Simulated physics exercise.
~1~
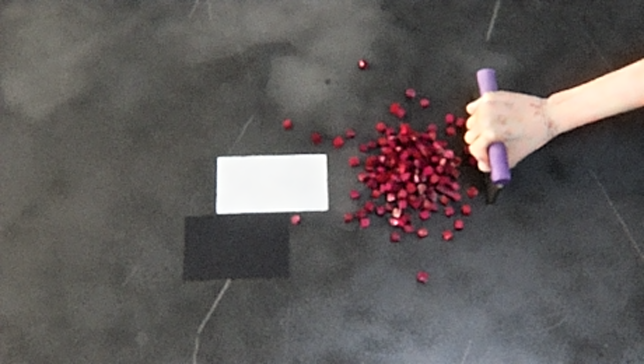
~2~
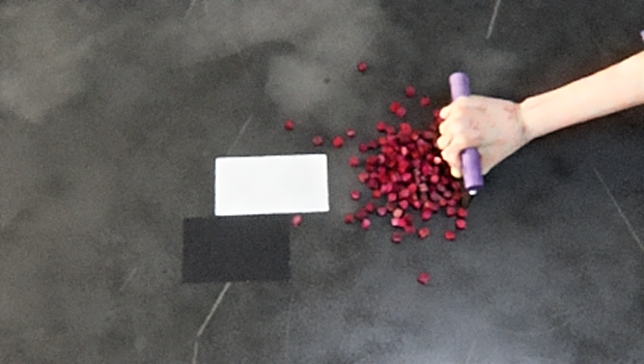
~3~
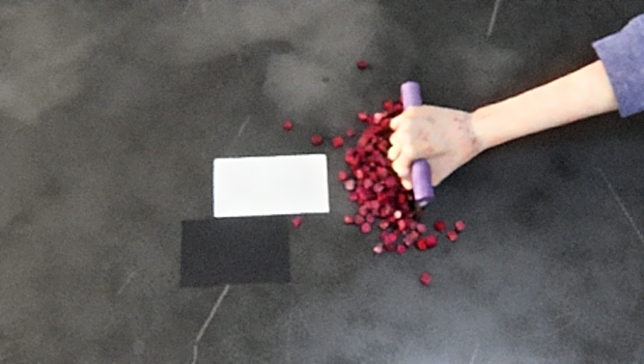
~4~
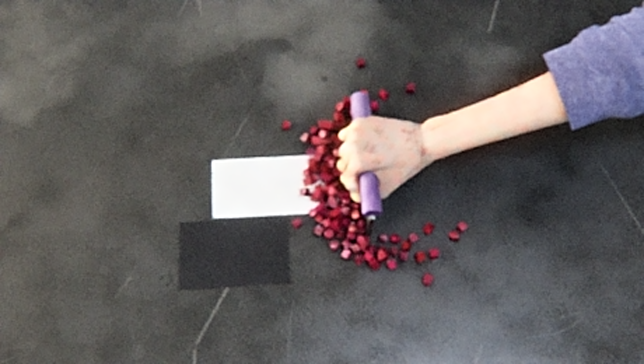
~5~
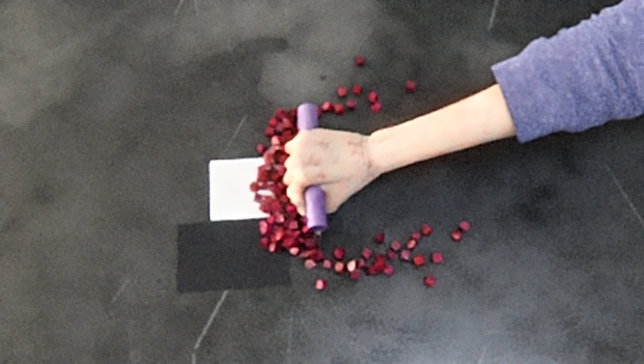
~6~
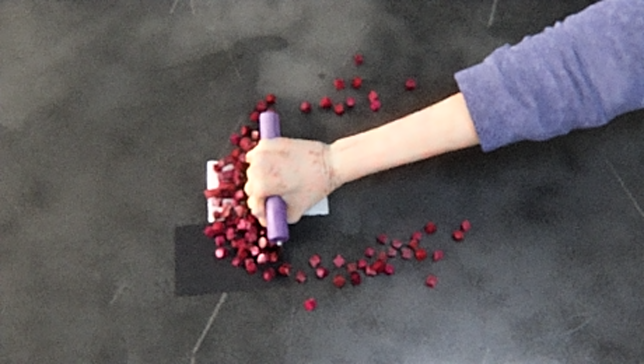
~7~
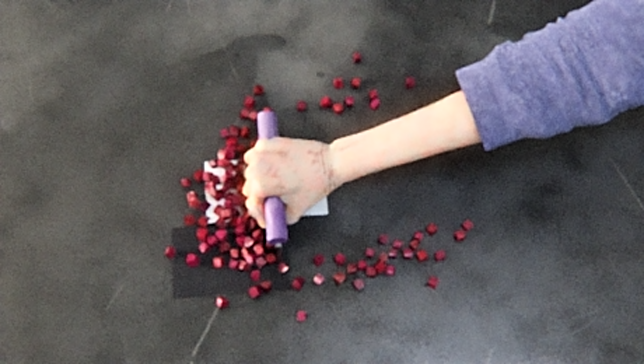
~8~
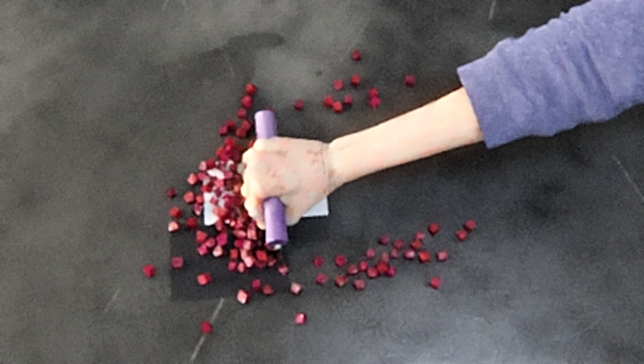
A hand in a blue-purple sleeve grips a purple scraper at the right of a dark, mottled surface seen from above, beside a scattered heap of small deep-red beetroot cubes. To the left lie a white mat and, just below it, a black mat. The hand moves the scraper left into the heap, bunching many cubes ahead of it while others trail behind. It pushes them across the white mat, then stops over it. The cubes ahead spread a little further left and come to rest over both mats and the surface around them, with stragglers at the right.
